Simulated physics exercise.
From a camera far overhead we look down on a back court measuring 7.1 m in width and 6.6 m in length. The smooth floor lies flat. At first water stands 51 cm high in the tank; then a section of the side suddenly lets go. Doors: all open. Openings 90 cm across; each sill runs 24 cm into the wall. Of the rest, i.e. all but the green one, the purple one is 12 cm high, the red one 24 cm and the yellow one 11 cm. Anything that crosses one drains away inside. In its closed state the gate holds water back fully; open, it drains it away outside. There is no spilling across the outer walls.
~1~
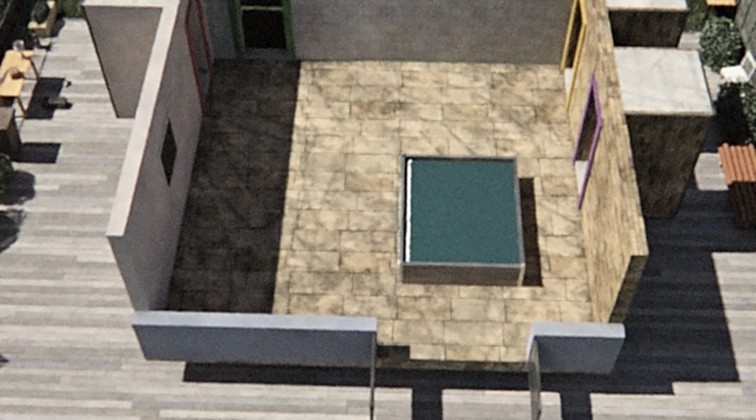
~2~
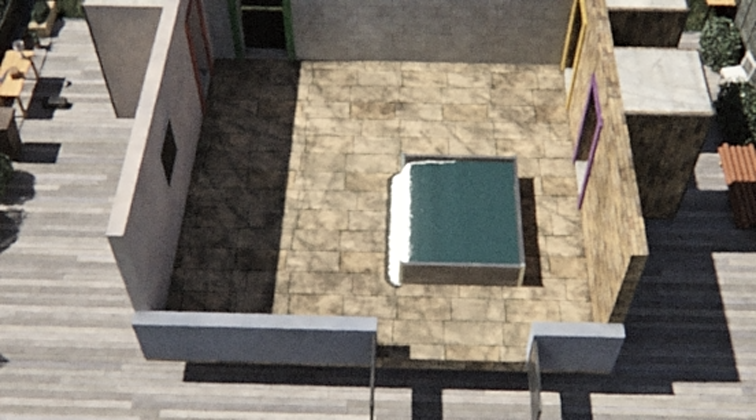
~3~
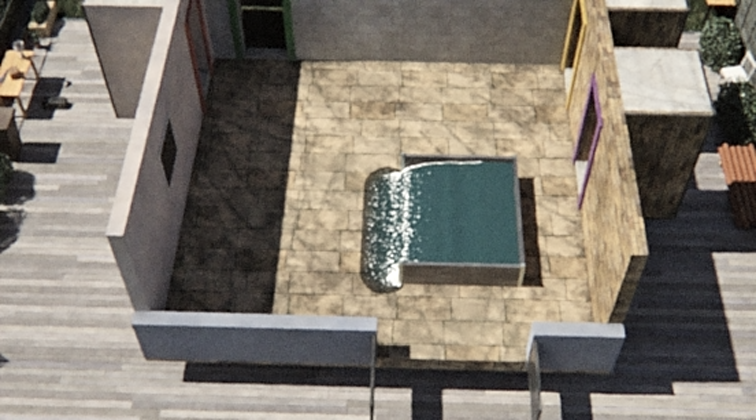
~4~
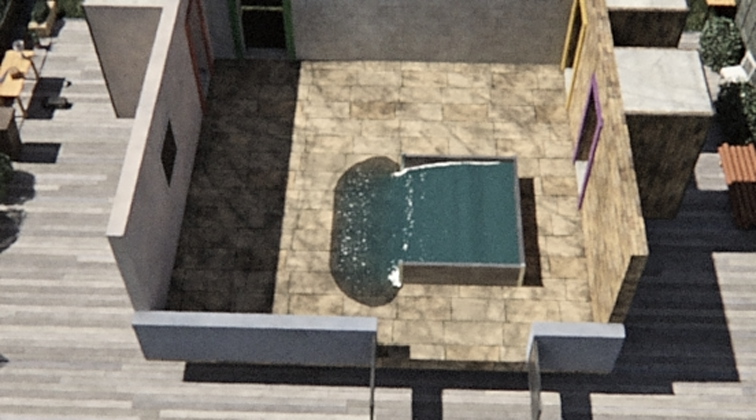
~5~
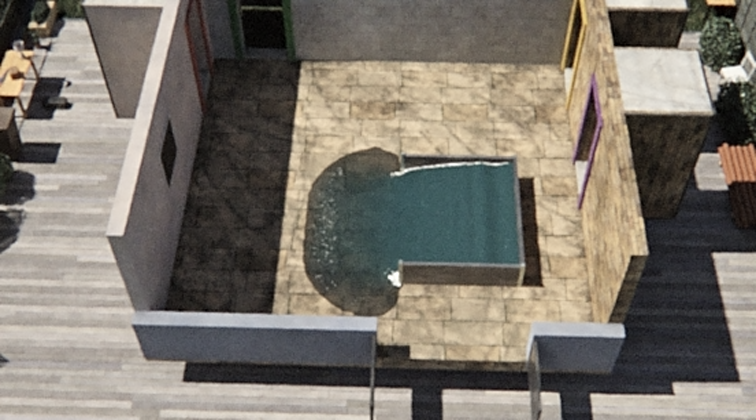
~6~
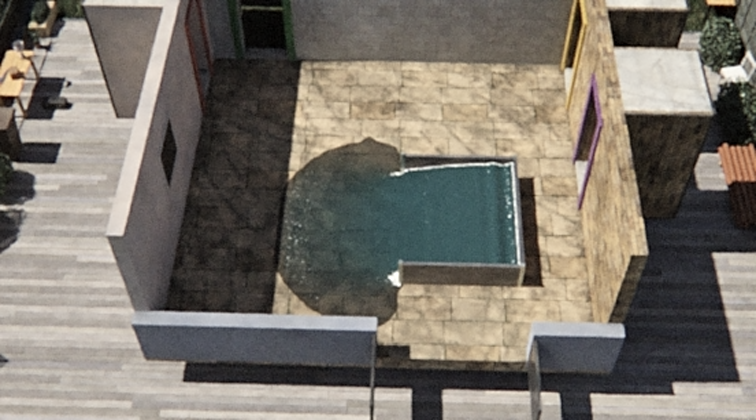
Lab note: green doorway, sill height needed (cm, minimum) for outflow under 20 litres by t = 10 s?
Approx. 11.5 cm.
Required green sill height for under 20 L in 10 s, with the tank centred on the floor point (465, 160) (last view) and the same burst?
New minimum height: Approx. 14.0 cm.
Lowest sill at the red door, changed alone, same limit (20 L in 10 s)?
I'd raise red to close to 8.5 cm.
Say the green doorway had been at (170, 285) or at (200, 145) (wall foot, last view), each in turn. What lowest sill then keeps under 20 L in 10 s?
Minimums: About 18 cm and 12.5 cm.
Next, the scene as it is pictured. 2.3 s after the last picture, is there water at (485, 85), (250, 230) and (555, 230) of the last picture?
1: Unwetted; 2: Awash; 3: Unwetted.
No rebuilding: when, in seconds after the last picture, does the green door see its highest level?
Around 3.5 s, give or take.
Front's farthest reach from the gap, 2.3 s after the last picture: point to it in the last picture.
Around (214, 62).
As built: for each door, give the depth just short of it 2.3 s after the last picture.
Depth (cm): Purple 0 / red 12 / green 0 / yellow 0.
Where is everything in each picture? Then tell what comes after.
In the first frame, the tank at (460, 211) is whole and still, 51 cm deep; the green door at (262, 22) is dry.
In the second frame, water pours out at (403, 222) and has run 0.2 m, to (391, 280); about 4 cm deep outside, 51 cm at the back.
In the third frame, water pours out at (403, 223) and has run 0.6 m, to (366, 276); about 9 cm deep outside, 51 cm at the back.
In the fourth frame, the gap is at (403, 223), the front 1.1 m out at (335, 267); the back of the tank holds 51 cm.
In the fifth frame, water pours out at (403, 223) and has run 1.6 m, to (308, 257); about 6 cm deep outside, 50 cm at the back.
In the sixth frame, water pours out at (403, 223) and has run 2.1 m, to (280, 257); about 6 cm deep outside, 44 cm at the back; 3.0 m in a straight line remain to the green door at (262, 22).
Then, 0.7 s after the last picture water covers 35 % of the floor, deepest (21 cm) near (395, 262); it has not reached the green door.
Then, 2.3 s after the last picture water covers 50 % of the floor, deepest (32 cm) near (160, 338); it has not reached the green door.
Then, 9.3 s after the last picture water covers 90 % of the floor, deepest (13 cm) near (552, 69); 7 cm at the green door, 64 litres in over its 8 cm sill.
At the green door as built, the water peaked near 16 cm, 3.5 s after the last picture.
Run again over the same 10 s with other heights there, 35 litres in over 10 cm, 9 litres over 14 cm. The limit of 20 litres is kept from about 11.5 cm up.
